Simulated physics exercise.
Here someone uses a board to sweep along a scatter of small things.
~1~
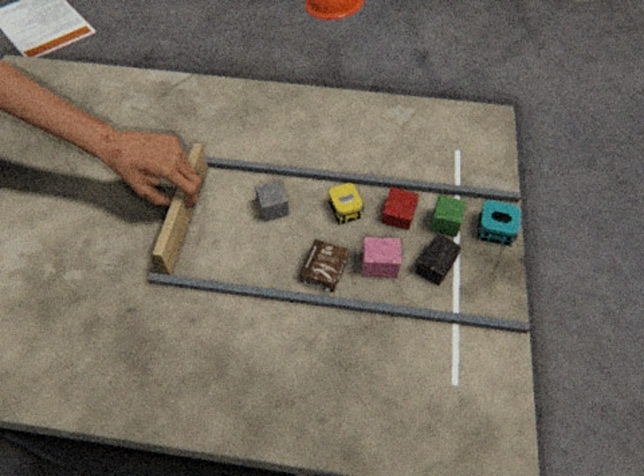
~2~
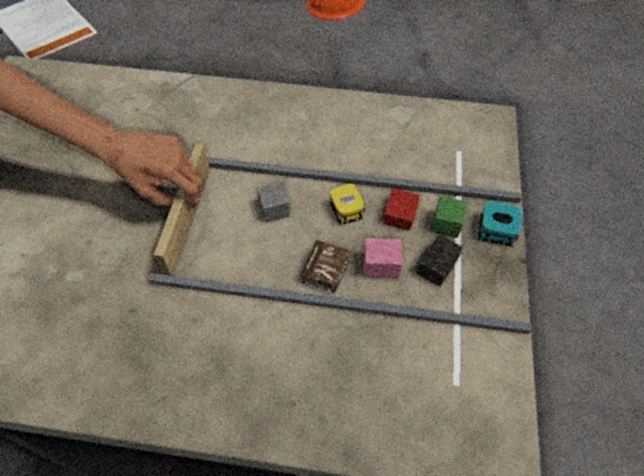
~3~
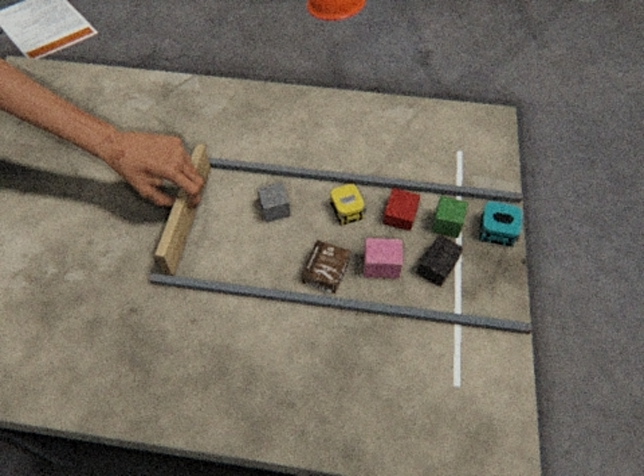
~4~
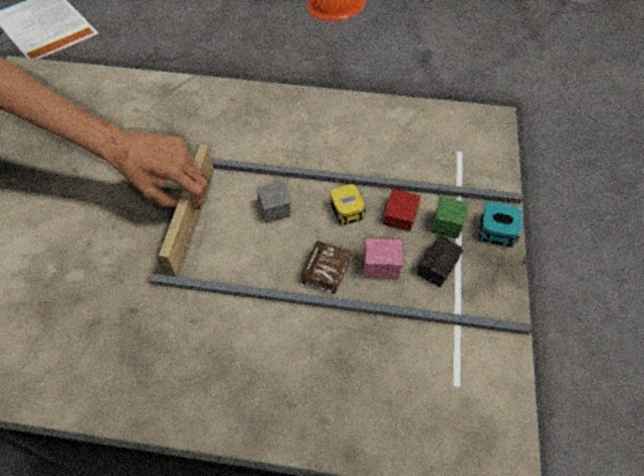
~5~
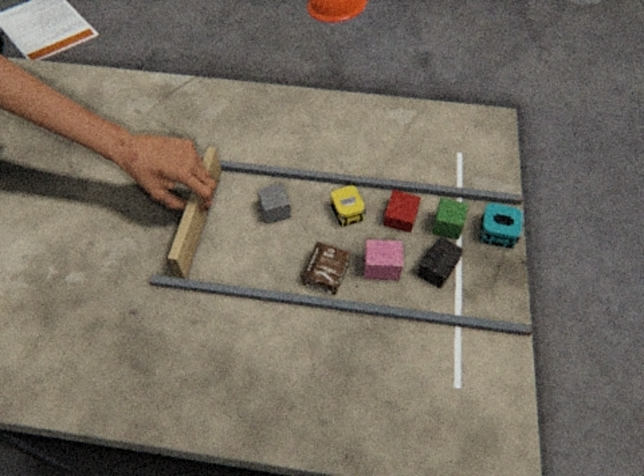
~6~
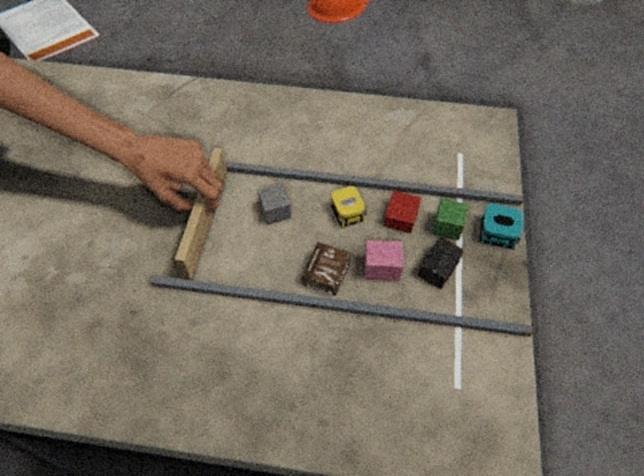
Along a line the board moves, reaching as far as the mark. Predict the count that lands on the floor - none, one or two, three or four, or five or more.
The count on the floor is three or four.
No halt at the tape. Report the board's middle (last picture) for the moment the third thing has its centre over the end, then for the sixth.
It sits around (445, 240) and after that around (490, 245).
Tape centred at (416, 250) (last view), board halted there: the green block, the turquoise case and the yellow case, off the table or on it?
Result - the green block is safe, the turquoise case is gone, the yellow case is safe.
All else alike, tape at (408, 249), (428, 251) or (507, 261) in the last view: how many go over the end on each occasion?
It would be 1, then 1, then 6.
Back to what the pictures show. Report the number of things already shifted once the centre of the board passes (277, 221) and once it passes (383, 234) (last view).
The counts are 1 and 8.
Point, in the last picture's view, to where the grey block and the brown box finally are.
Taking them in turn, first comes (475, 233), then (479, 286).
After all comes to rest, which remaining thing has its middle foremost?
Answer: The pink block.
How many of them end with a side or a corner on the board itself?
2 of them.
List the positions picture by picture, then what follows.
Turquoise case (498, 223); green block (448, 216); black block (438, 260); board (183, 207); tape (457, 252), in the first picture.
Green block (449, 217); pink block (382, 258), in the second picture.
Black block (440, 261); red block (402, 210), in the third picture.
Turquoise case (500, 225); grey block (274, 203), in the fourth picture.
Green block (450, 219); board (197, 211), in the fifth picture.
Turquoise case (501, 226); green block (450, 219); black block (441, 263); board (204, 212); tape (459, 255), in the sixth picture.
Early on, none off yet; turquoise case at rest near (501, 226); green block at rest near (450, 219); black block at rest near (441, 263).
A while later, none off yet; turquoise case travelled a little near (512, 227); green block travelled about its own width near (480, 224); black block travelled a little near (465, 262).
Finally, the number that fall off is three or four; lost, red block, black block, green block and turquoise case.
